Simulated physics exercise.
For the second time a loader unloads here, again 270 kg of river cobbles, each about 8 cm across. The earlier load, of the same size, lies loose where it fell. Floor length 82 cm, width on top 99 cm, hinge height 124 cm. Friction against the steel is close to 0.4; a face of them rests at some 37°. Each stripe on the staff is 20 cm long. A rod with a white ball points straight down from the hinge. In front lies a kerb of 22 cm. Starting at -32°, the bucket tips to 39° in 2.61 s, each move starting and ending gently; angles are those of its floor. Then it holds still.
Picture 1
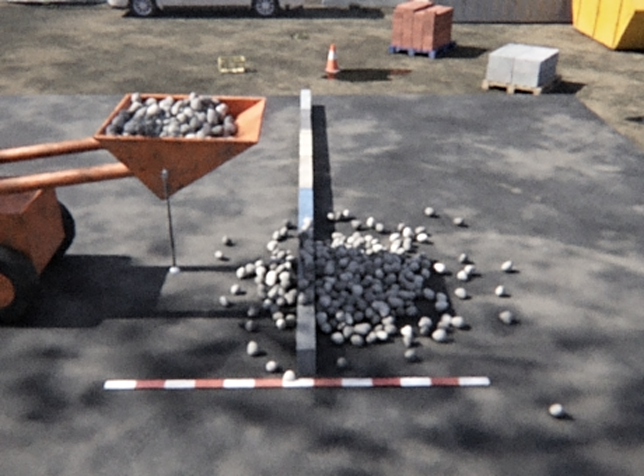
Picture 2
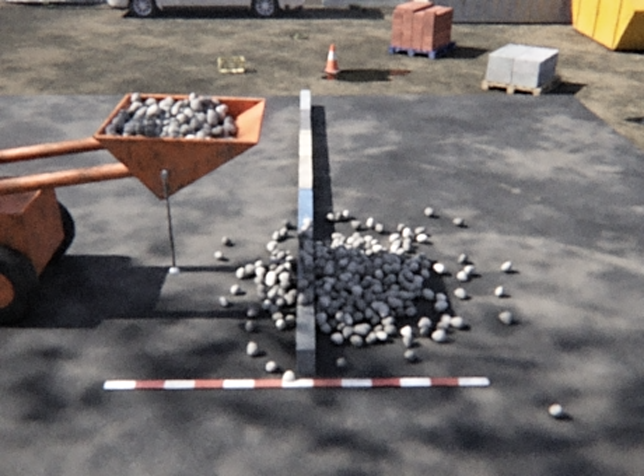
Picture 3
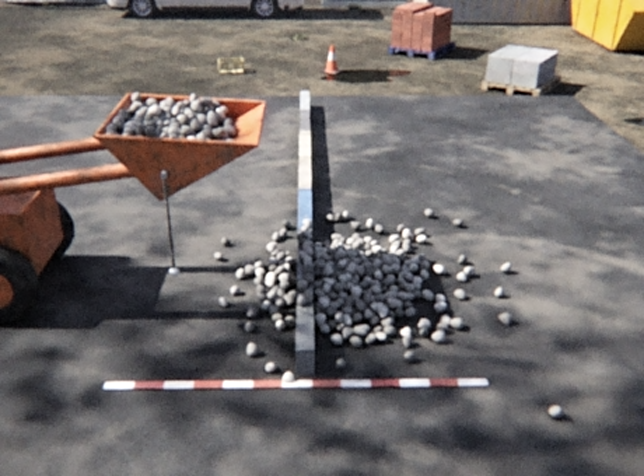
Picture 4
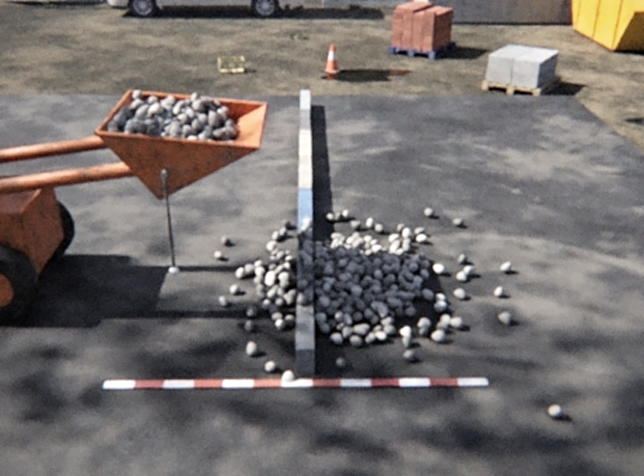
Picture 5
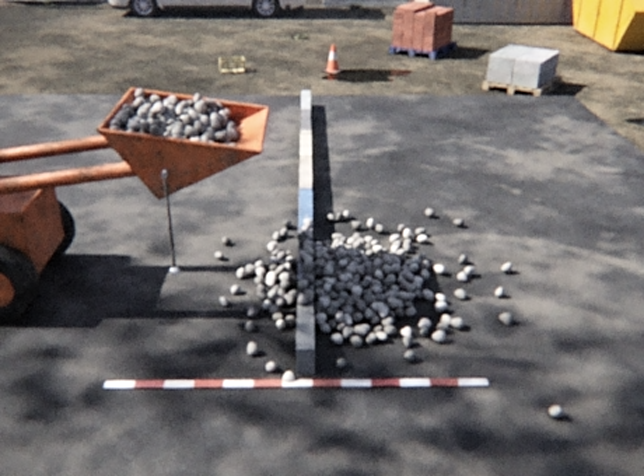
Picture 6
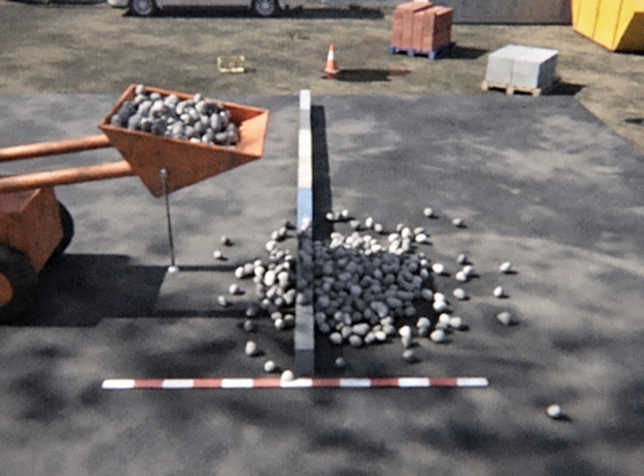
On a paved yard, a loader slightly tilts its orange bucket of rounded stones.
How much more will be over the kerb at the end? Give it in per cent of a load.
Some 15 per cent is added.
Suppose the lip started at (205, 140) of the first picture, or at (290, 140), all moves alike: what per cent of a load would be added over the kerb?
Near 0 per cent from the first place, 65 from the second.
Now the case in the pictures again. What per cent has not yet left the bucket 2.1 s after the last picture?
About 0 per cent.
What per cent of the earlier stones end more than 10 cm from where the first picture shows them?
About 5 per cent.
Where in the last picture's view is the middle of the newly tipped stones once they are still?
Around (275, 275).
Then, 1.4 s after the last picture the floor is at 28°; in per cent of one load, 83 in the bucket, 35 on this side of the kerb, 81 over the kerb; the foremost stones are at (486, 284).
Then, 2.1 s after the last picture the floor is at 39°; in per cent of one load, 2 in the bucket, 107 on this side of the kerb, 91 over the kerb; the foremost stones are at (486, 284).
Then, 2.5 s after the last picture the floor is at 39°; in per cent of one load, 0 in the bucket, 105 on this side of the kerb, 95 over the kerb; the foremost stones are at (486, 284).
Then, 5.0 s after the last picture the floor is at 39°; in per cent of one load, 0 in the bucket, 104 on this side of the kerb, 96 over the kerb; the foremost stones are at (486, 284). Net gain over the kerb, 15.
